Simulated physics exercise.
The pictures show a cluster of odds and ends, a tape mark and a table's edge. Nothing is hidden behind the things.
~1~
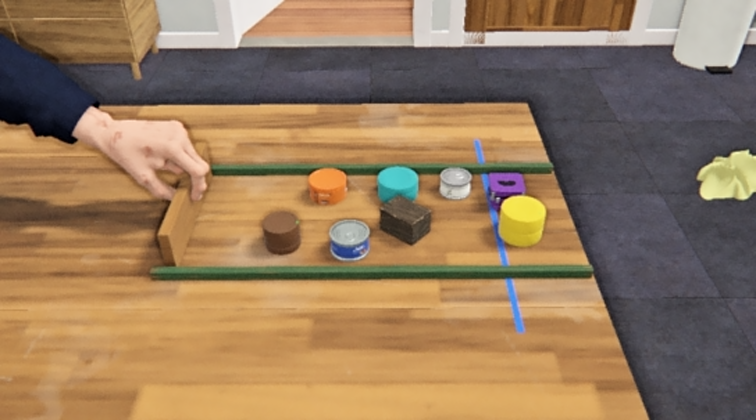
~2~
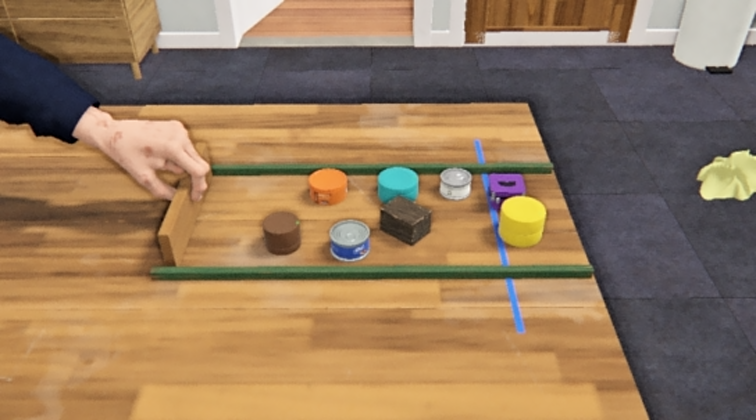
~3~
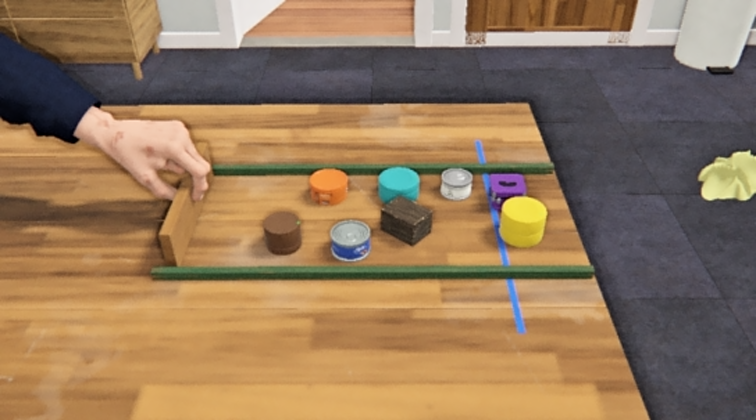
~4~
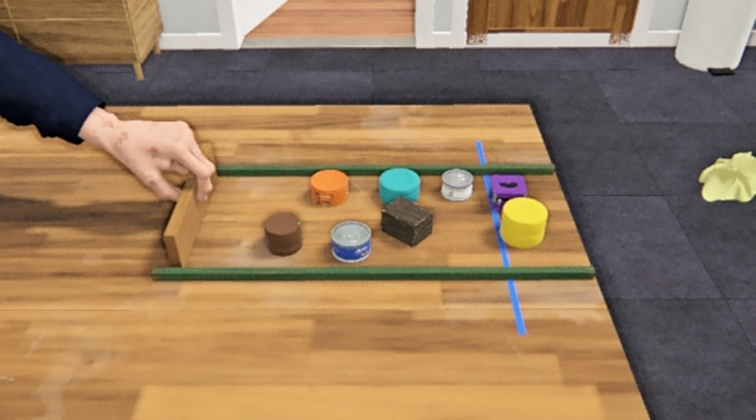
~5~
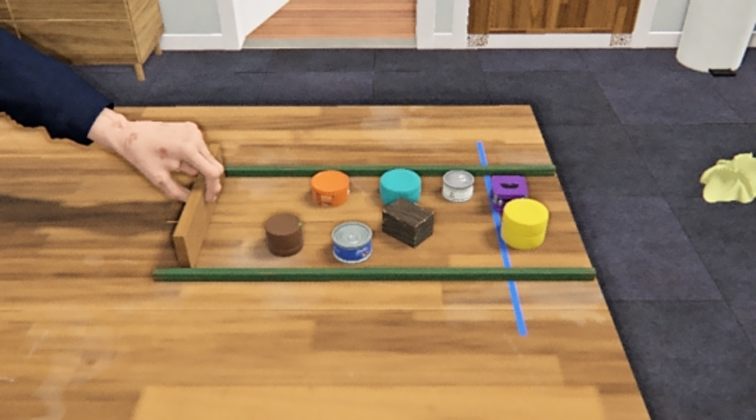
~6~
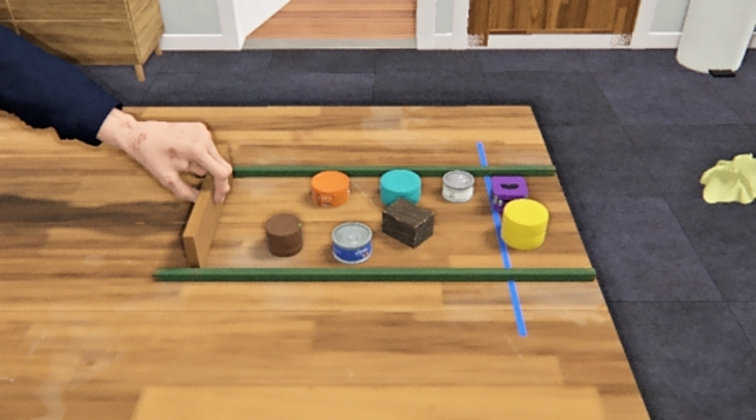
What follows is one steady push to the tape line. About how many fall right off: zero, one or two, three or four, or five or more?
Here the number that fall off is one or two.
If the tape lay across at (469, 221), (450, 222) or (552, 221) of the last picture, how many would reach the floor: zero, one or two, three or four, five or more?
For each place: Not one; not one; three or four.
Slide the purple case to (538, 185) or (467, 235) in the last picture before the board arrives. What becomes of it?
Place by place, it goes over; is kept.
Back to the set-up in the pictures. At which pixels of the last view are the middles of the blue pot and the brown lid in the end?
Near (527, 254) and (520, 227).
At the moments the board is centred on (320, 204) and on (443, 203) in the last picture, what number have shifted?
3 and 7.
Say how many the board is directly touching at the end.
The number is 4.
A little later, none off yet; yellow lid at rest near (524, 225); purple case at rest near (508, 195); white tin at rest near (458, 187).
Next, none off yet; yellow lid at rest near (524, 225); purple case moving near (518, 196); white tin shifted about its own width near (490, 185).
When it is over, the number that fall off is one or two; down, purple case.
